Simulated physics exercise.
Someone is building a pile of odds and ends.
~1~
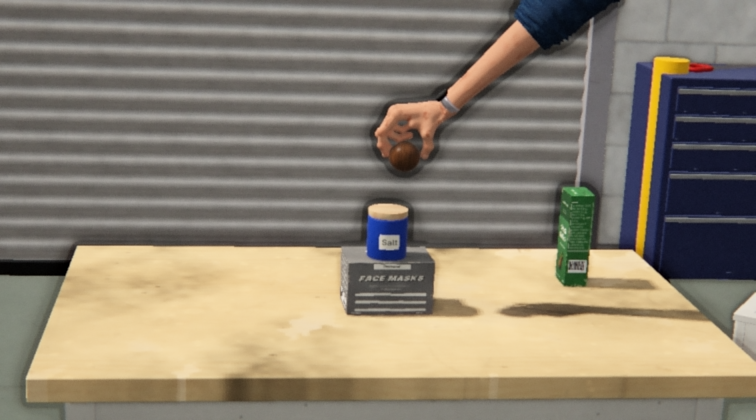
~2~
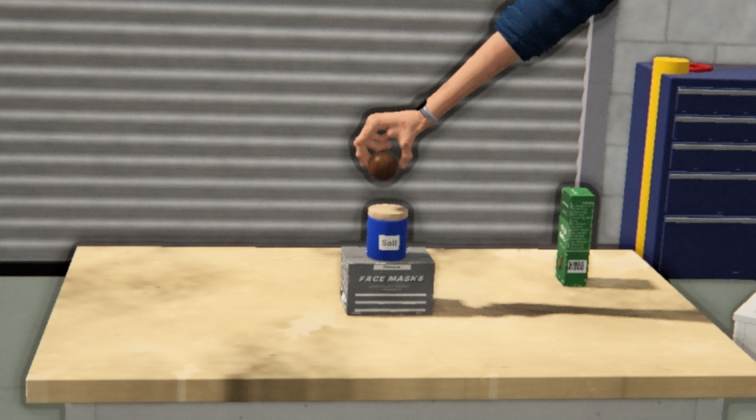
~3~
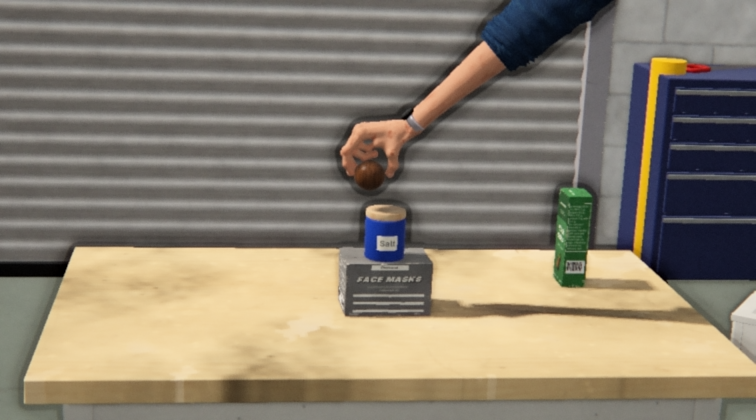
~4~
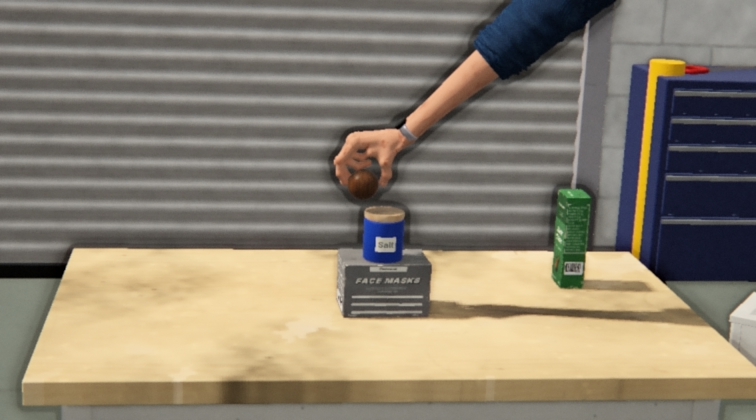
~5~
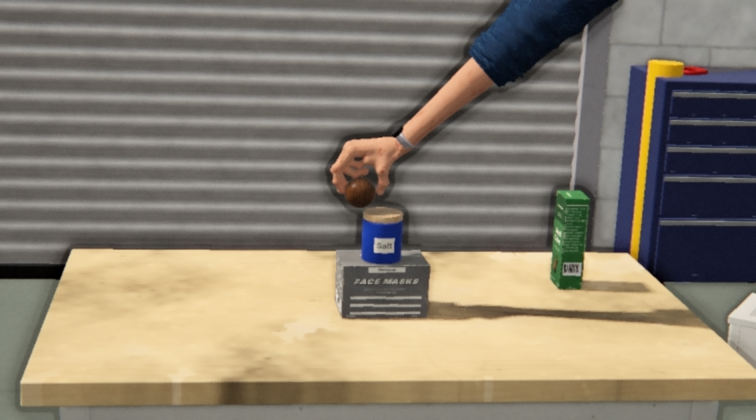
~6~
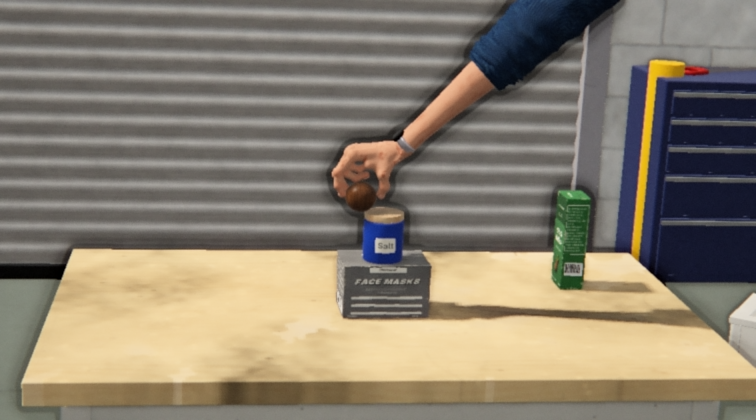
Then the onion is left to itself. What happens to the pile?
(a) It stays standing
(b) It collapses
Option b: It collapses.
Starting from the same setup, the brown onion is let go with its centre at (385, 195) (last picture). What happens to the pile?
Next, the heap stays put.
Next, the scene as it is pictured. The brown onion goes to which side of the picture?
Direction of travel: Leftward.
Then, 0.40 s later than the last frame, brown onion now fallen.
Then, 0.60 s later than the last frame, things are still on the move.
Then, 0.80 s later than the last frame, as before.
When it is over, fallen, brown onion; the other 3 as before. End places, in pixels of the last picture, brown onion near (289, 296). The pile loses its balance.
